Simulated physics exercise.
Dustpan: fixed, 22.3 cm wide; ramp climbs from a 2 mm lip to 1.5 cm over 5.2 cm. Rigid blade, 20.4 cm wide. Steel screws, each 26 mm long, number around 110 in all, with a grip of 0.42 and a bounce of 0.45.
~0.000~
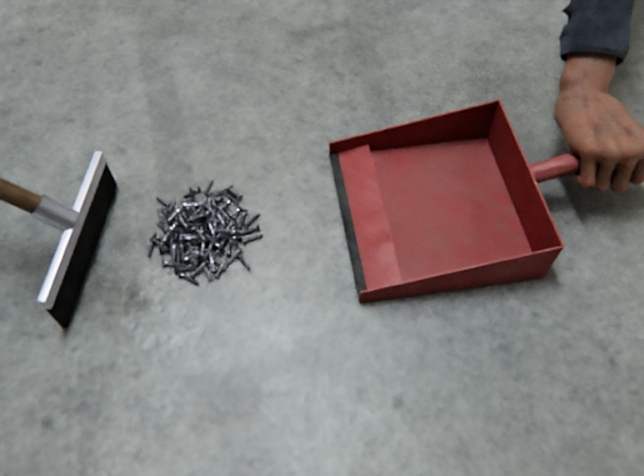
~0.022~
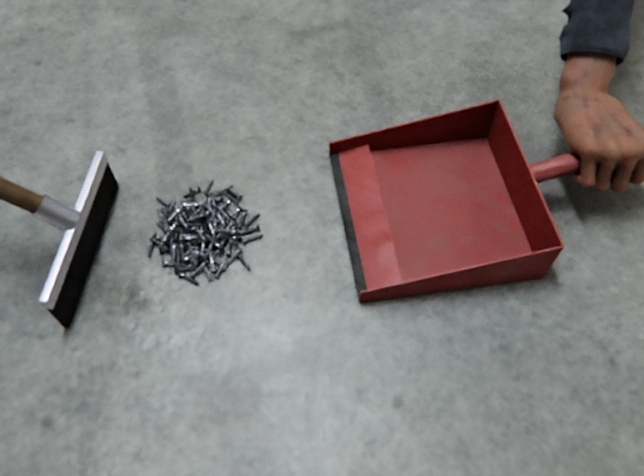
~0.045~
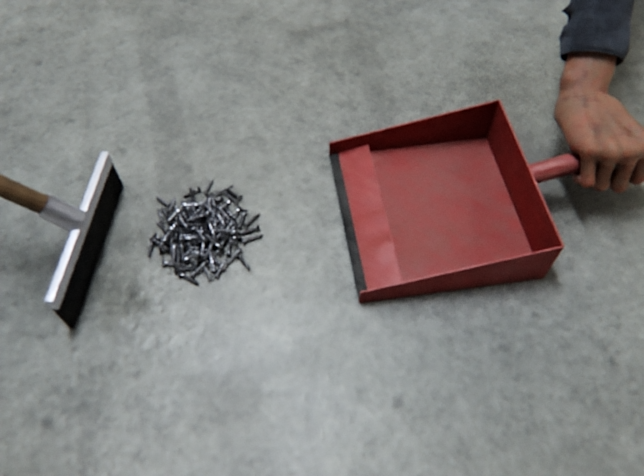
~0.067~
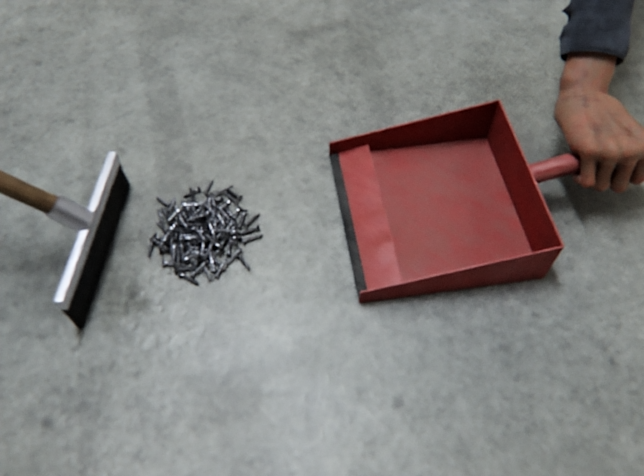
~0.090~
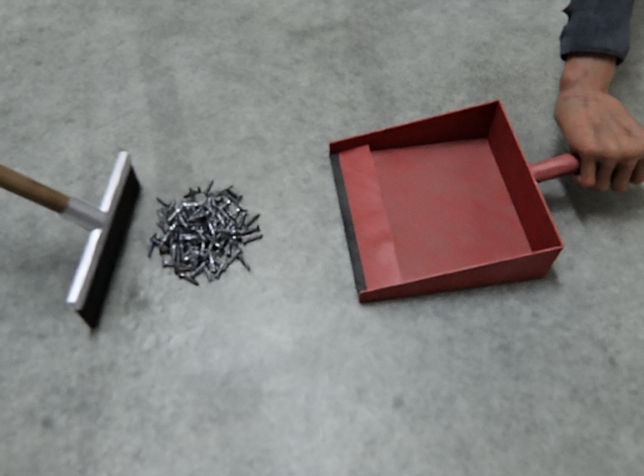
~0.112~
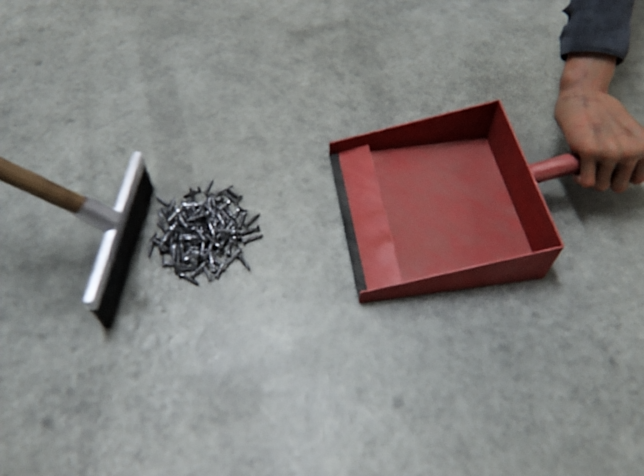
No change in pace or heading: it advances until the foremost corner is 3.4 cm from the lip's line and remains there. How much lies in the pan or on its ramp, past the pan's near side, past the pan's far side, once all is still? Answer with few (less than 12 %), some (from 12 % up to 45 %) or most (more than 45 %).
Pan - some; near side - few; far side - few.
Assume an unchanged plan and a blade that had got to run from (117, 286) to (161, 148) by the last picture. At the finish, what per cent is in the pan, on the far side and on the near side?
Pan 50; far 0; near 5.
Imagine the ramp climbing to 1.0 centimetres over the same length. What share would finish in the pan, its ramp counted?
I'd guess close to 30 per cent.
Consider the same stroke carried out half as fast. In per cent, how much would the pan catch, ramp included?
Roughly 5 in a hundred.
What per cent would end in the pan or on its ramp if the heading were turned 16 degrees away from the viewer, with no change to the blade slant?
Around 20 %.
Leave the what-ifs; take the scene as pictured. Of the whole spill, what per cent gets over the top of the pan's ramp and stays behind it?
Around 5 percent.
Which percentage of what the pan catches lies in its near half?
Close to 70 %.
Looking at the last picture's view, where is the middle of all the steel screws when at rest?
Roughly (340, 238).
After 0.26 s, middle of the blade 15 cm from the lip; 0 % over the lip, far side 0 %, near side 0 %.
After 0.35 s, middle of the blade 8 cm from the lip; 0 % over the lip, far side 0 %, near side 0 %.
After 0.58 s, middle of the blade 6 cm from the lip; 25 % over the lip, far side 0 %, near side 5 %.
At rest (1.4 s), pan 25 %, near side 10 %, far side 0 %, in front of the lip or behind the blade 65 %.
